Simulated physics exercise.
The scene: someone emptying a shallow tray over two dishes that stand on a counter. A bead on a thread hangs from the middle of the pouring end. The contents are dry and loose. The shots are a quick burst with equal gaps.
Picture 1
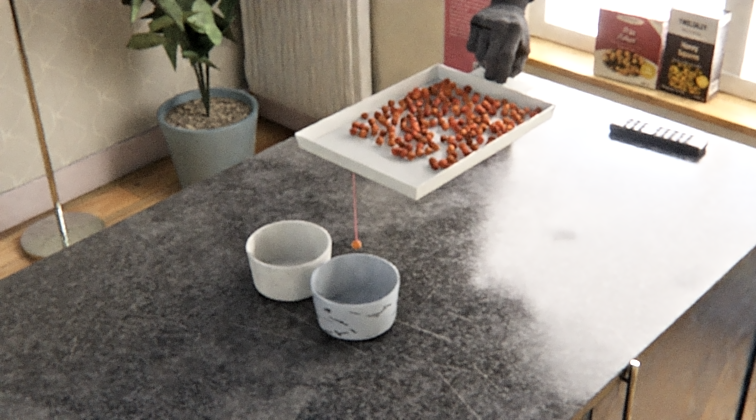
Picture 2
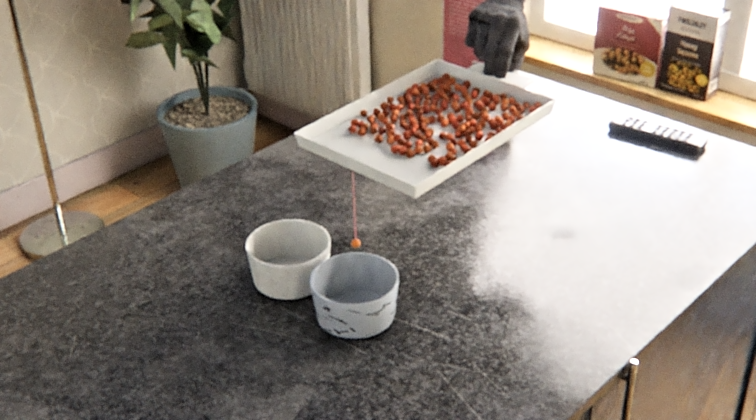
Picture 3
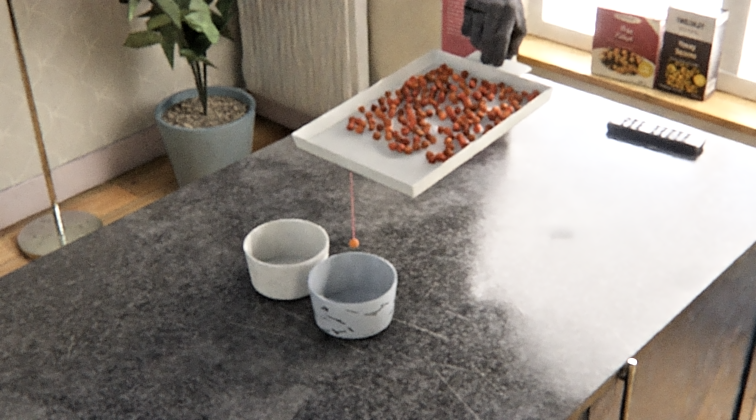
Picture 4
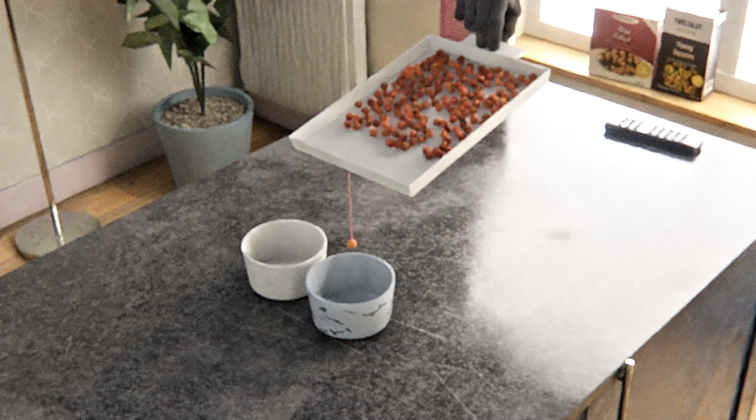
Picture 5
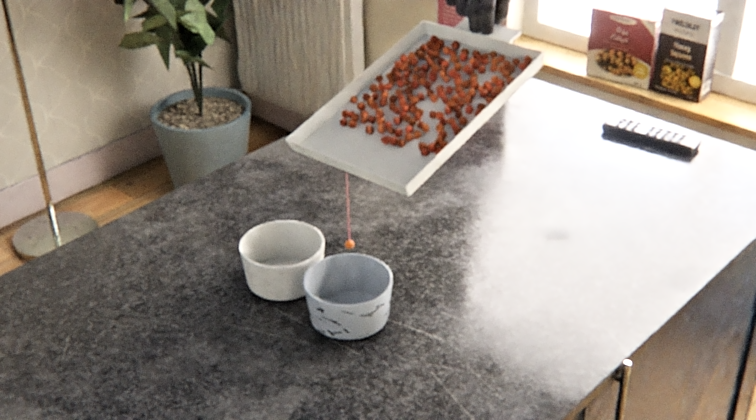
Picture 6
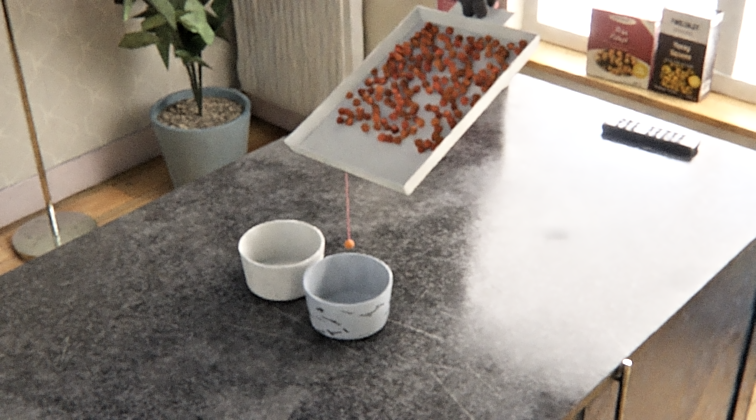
On a dark counter, a gloved hand tilts a white tray of reddish-brown pellets above two bowls.
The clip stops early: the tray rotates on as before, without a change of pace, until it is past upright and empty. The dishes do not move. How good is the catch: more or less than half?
They take over half between them.
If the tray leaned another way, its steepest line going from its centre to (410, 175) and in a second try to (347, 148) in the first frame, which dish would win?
One: The dish on the right. Two: Left.
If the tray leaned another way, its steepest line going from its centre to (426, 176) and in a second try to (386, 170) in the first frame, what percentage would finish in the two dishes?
Roughly 20 per cent, and 60 per cent.
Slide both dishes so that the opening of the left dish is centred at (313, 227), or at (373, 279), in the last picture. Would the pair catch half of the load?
One: Under half. Two: The smaller part.
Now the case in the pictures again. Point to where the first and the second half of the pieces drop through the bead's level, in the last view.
Around (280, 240) and then (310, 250).
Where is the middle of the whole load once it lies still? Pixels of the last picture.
At about (289, 285).
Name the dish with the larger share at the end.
More ends in the left dish.
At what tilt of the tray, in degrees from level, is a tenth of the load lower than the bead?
Roughly 75°.
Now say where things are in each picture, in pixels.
In the first picture, corners of the pouring end at (300, 134) and (416, 185), level; middle of the load at (451, 120), clay pellets; left dish at (259, 276); right dish at (325, 315); bead on its thread at (357, 245).
In the second picture, corners of the pouring end at (299, 133) and (415, 183), level; middle of the load at (450, 116).
In the third picture, corners of the pouring end at (296, 134) and (412, 183), tipped barely, lowest at the left corner; middle of the load at (448, 108).
In the fourth picture, corners of the pouring end at (293, 136) and (409, 183), tipped a little, lowest at the left corner; middle of the load at (445, 98).
In the fifth picture, corners of the pouring end at (290, 138) and (405, 183), tipped clearly, lowest at the left corner; middle of the load at (440, 88).
In the sixth picture, corners of the pouring end at (289, 140) and (403, 183), tipped clearly, lowest at the left corner; middle of the load at (435, 79); left dish at (252, 276); right dish at (317, 314).
Soon after the last picture, tray tipped steeply; most on the tray; a small part in the air.
A little later, tray tipped past a quarter turn; about half on the tray; a small part in the right dish; about a quarter in the left dish; a small part outside both; a small part in the air.
Later still, tray tipped past a quarter turn; about a quarter in the right dish; about half in the left dish; about a quarter outside both.
At rest, tray tipped past a quarter turn; about a quarter in the right dish; about half in the left dish; about a quarter outside both.
